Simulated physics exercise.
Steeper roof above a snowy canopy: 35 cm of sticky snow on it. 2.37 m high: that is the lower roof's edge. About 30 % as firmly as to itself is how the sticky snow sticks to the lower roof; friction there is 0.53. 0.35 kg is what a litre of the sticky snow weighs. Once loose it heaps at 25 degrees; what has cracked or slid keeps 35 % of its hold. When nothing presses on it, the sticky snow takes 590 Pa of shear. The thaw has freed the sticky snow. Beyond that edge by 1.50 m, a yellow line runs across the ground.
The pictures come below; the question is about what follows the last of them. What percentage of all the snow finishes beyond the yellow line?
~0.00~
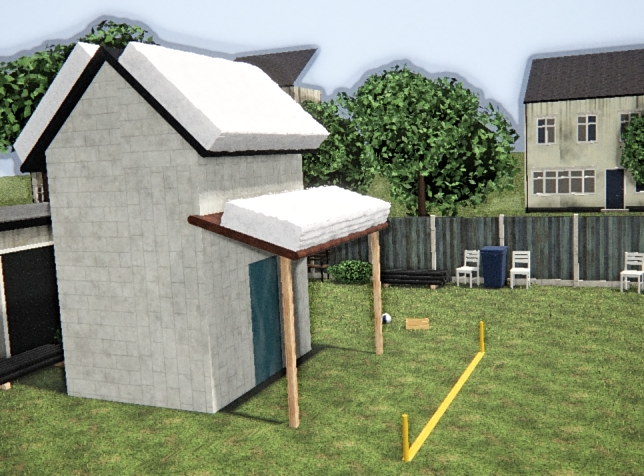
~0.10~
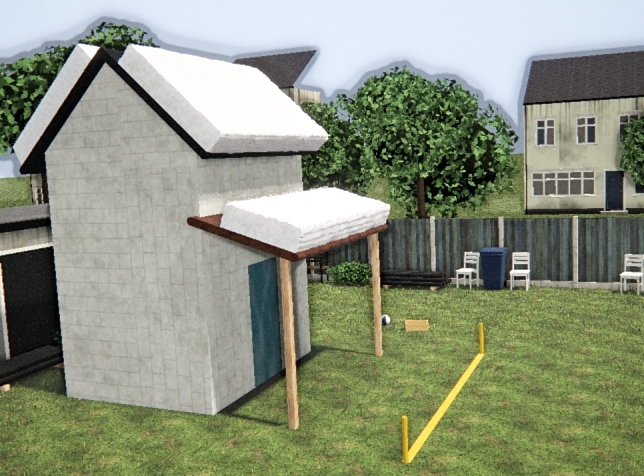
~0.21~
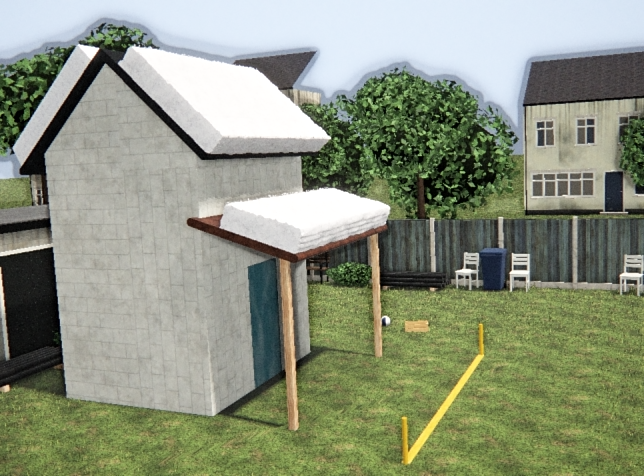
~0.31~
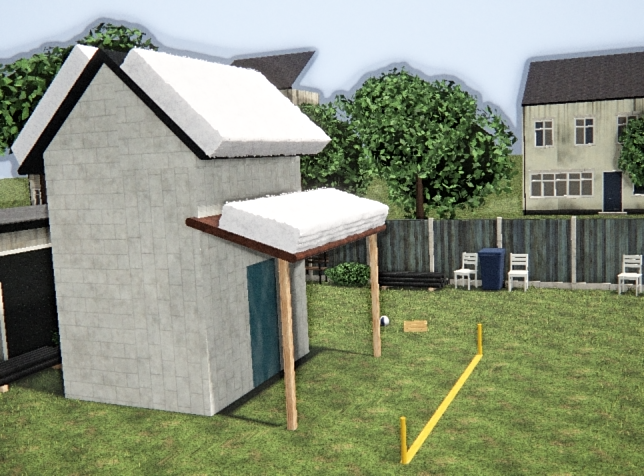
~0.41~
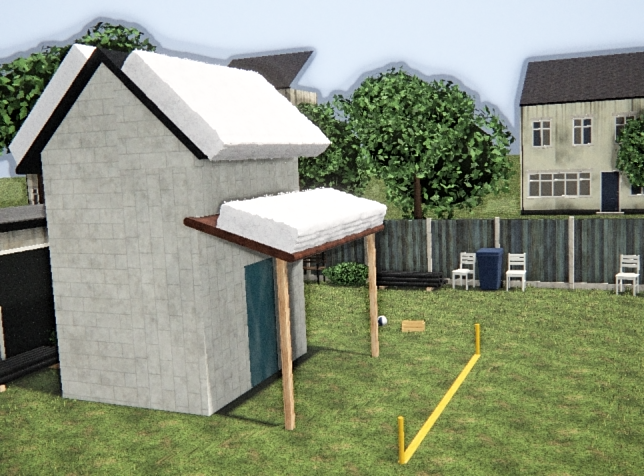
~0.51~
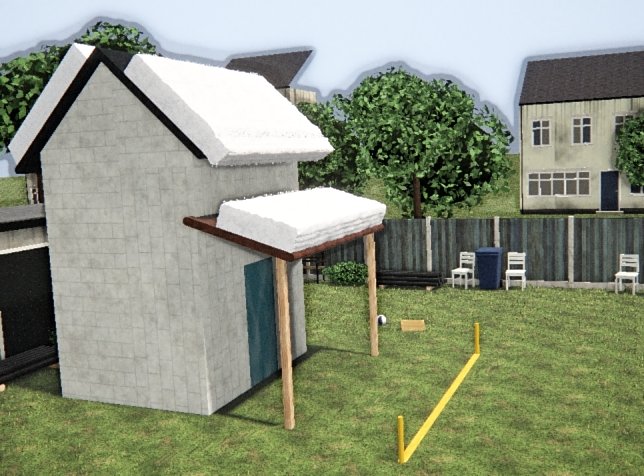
About 21 %.
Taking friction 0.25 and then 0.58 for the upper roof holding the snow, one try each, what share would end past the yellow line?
Respectively near 40 % and near 25 %.
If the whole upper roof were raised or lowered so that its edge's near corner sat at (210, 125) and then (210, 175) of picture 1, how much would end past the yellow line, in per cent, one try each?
30 %, then 5 %.
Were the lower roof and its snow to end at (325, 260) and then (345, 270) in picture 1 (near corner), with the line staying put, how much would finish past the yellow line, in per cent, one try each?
Close to 12 % on the first try, close to 7 % on the next.
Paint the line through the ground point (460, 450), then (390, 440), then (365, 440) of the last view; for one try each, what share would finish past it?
8 %, then 30 %, then 40 %.
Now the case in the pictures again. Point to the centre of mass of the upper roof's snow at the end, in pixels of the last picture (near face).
(361, 370) or thereabouts.
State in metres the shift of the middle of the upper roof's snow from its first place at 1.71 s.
I'd put it near 2.2 m.
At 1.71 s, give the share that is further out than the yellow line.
0 %.
After 1.06 s, none is below the lower edge and 0 % is past the line.
After 1.71 s, none is below the lower edge and 0 % is past the line.
After 2.35 s, 49 % is below the lower edge and 5 % is past the line.
After 3.00 s, 64 % is below the lower edge and 22 % is past the line.
After 3.70 s, 64 % is below the lower edge and 21 % is past the line.
